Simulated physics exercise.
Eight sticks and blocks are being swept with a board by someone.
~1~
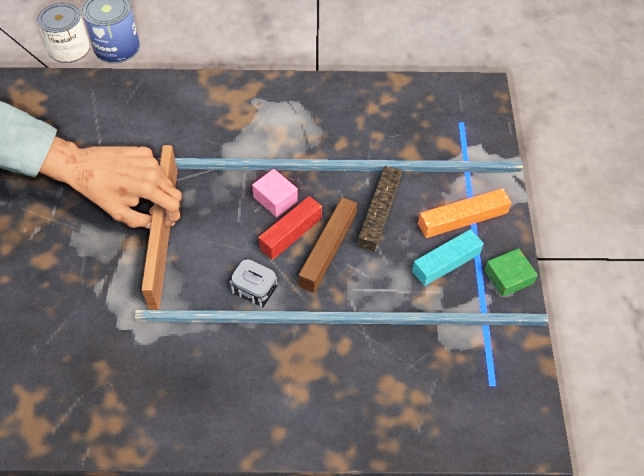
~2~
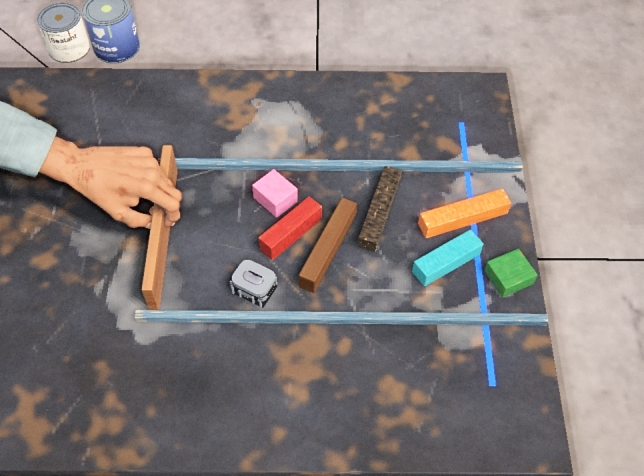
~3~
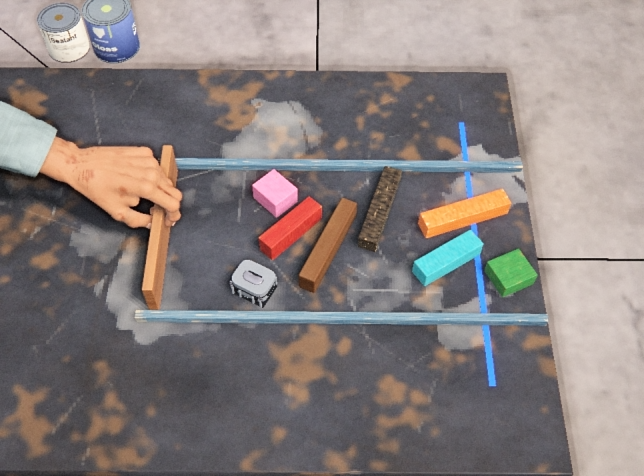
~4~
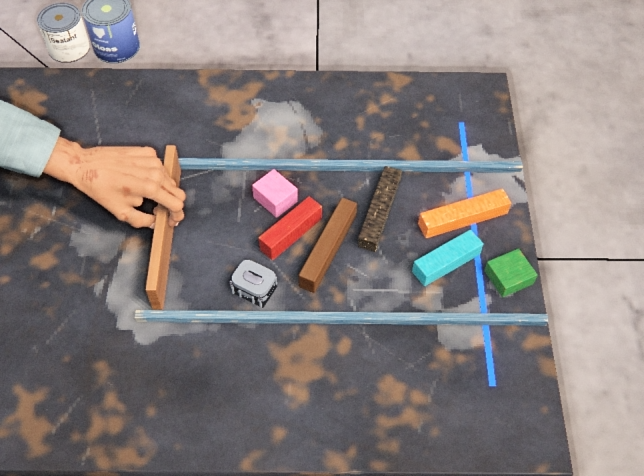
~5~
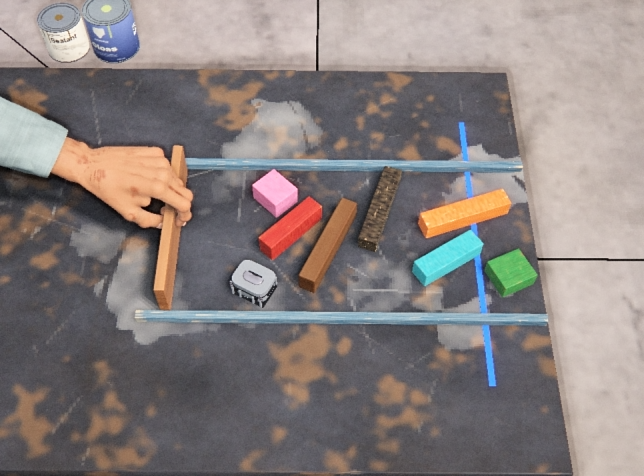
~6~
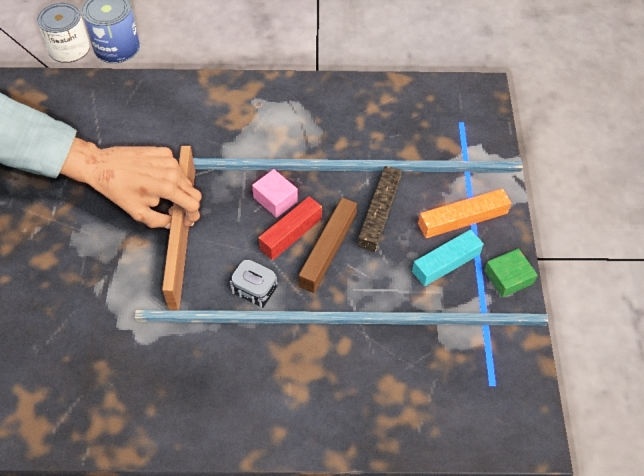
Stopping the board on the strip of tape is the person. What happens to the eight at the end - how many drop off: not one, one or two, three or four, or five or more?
The count of those that drop off: Three or four.
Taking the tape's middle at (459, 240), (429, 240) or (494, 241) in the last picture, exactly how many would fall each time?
You'd get 4, then 1, then 5.
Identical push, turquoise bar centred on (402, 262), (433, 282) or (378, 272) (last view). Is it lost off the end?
The turquoise bar drops off; falls; comes down.
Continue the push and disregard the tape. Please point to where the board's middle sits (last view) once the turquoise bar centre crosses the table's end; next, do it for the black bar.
Its middle is about (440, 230) and about (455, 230).
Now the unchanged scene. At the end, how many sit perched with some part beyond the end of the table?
It totals 1.
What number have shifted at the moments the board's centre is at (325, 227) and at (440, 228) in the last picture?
I count 5 first and 8 after.
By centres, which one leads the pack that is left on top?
The brown stick finishes closest.
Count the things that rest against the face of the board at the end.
Number in contact with it: 3.
Soon after, none off yet; green block at rest near (511, 273); orange bar at rest near (465, 213); turquoise bar at rest near (448, 258).
In the end, the number that fall off is three or four; gone, black bar, turquoise bar, orange bar and green block.
